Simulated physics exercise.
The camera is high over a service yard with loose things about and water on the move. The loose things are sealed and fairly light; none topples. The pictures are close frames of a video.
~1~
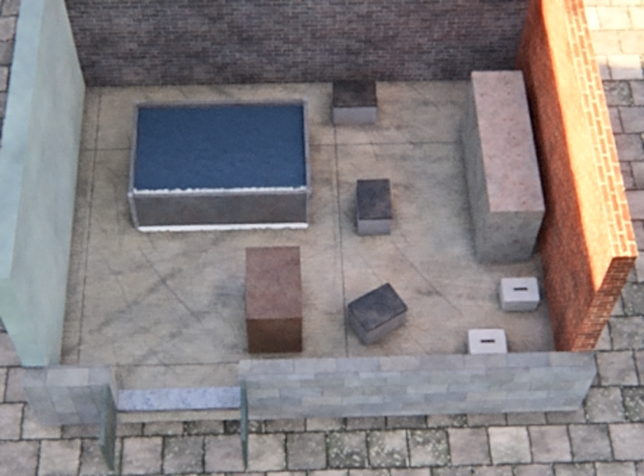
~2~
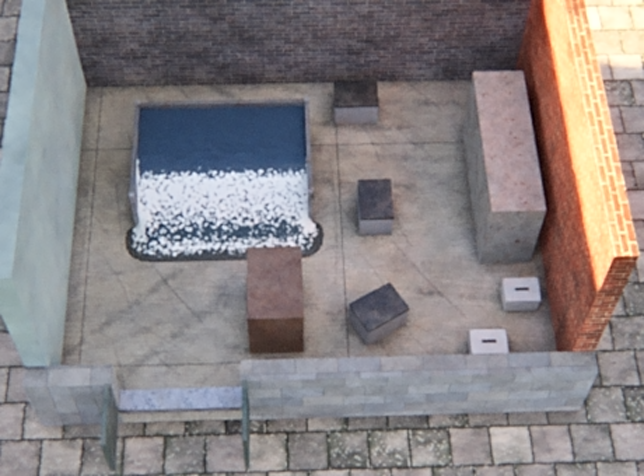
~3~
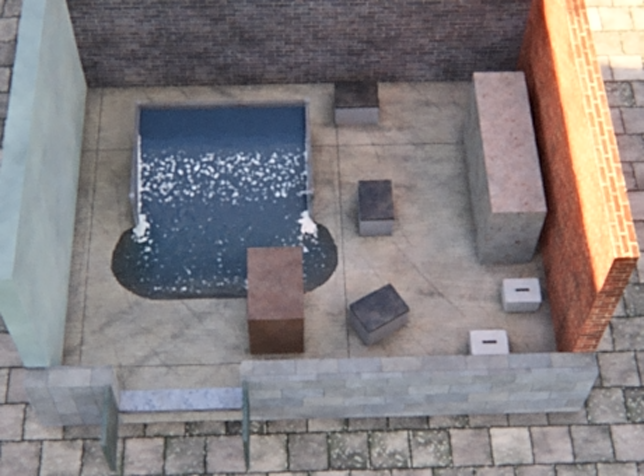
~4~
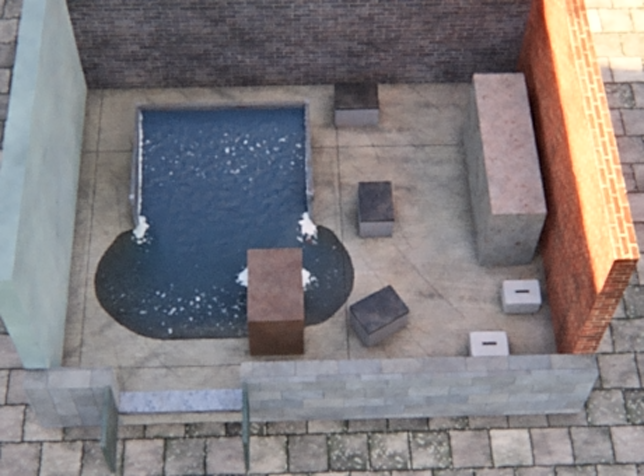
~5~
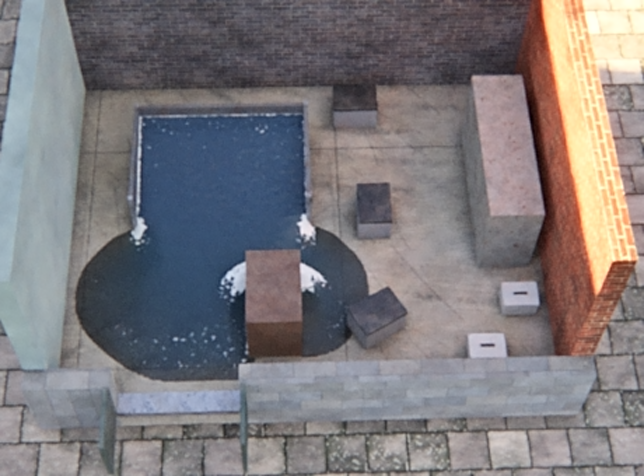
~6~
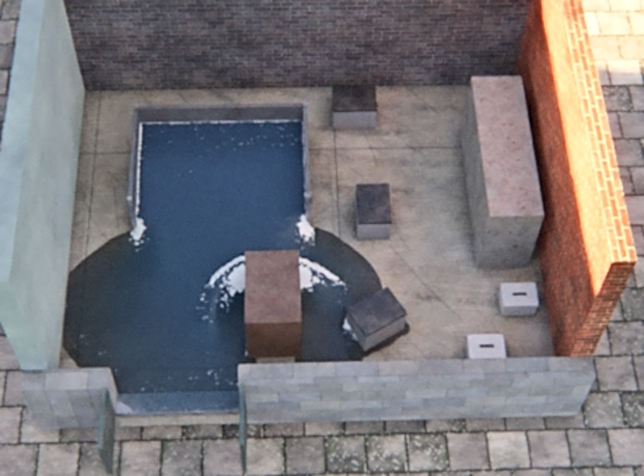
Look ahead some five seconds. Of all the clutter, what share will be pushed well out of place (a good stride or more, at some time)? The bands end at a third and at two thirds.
Share: From one to two thirds.
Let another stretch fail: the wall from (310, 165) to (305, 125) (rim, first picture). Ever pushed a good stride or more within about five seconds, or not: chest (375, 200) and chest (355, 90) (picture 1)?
In that order: Swept aside, moved that far.
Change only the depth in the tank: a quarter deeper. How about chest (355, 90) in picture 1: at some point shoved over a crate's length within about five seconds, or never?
Answer: No.
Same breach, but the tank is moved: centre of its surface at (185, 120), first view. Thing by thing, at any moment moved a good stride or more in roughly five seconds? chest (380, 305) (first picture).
My call: Shifted that much.
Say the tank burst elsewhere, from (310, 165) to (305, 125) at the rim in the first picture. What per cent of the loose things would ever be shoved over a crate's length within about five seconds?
Some 60 per cent.
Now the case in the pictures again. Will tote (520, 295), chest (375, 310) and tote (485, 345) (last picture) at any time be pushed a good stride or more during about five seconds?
One after the other: That far or more, yes, moved that far.
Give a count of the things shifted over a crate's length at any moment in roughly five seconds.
3 of them.
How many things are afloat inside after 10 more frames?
It comes to 2.
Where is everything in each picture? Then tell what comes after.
In the first frame, a chest at (378, 306), on the bottom; a tote at (488, 341) rests on the ground; 0 of 5 have shifted.
In the second frame, a chest at (379, 306) rests on the ground; a tote at (489, 341) rests on the ground; 0 of 5 have shifted.
In the third frame, a chest at (380, 307), on the bottom; a tote at (489, 342) rests on the ground; 0 of 5 have shifted.
In the fourth frame, a chest at (380, 308), on the bottom; a tote at (489, 344) rests on the ground; 0 of 5 have shifted.
In the fifth frame, a chest at (378, 310) rests on the ground; a tote at (487, 345), on the bottom; 0 of 5 have shifted.
In the sixth frame, a chest at (377, 310) rests on the ground; a tote at (487, 346) rests on the ground; 0 of 5 have shifted.
A moment on, 0 of 5 are well off their spots; 0 afloat.
Next, 2 of 5 are well off their spots; 2 afloat.
Later, 2 of 5 are well off their spots; 3 afloat.
In the end, 3 of 5 are well off their spots, and 3 have been at some point; 3 afloat.
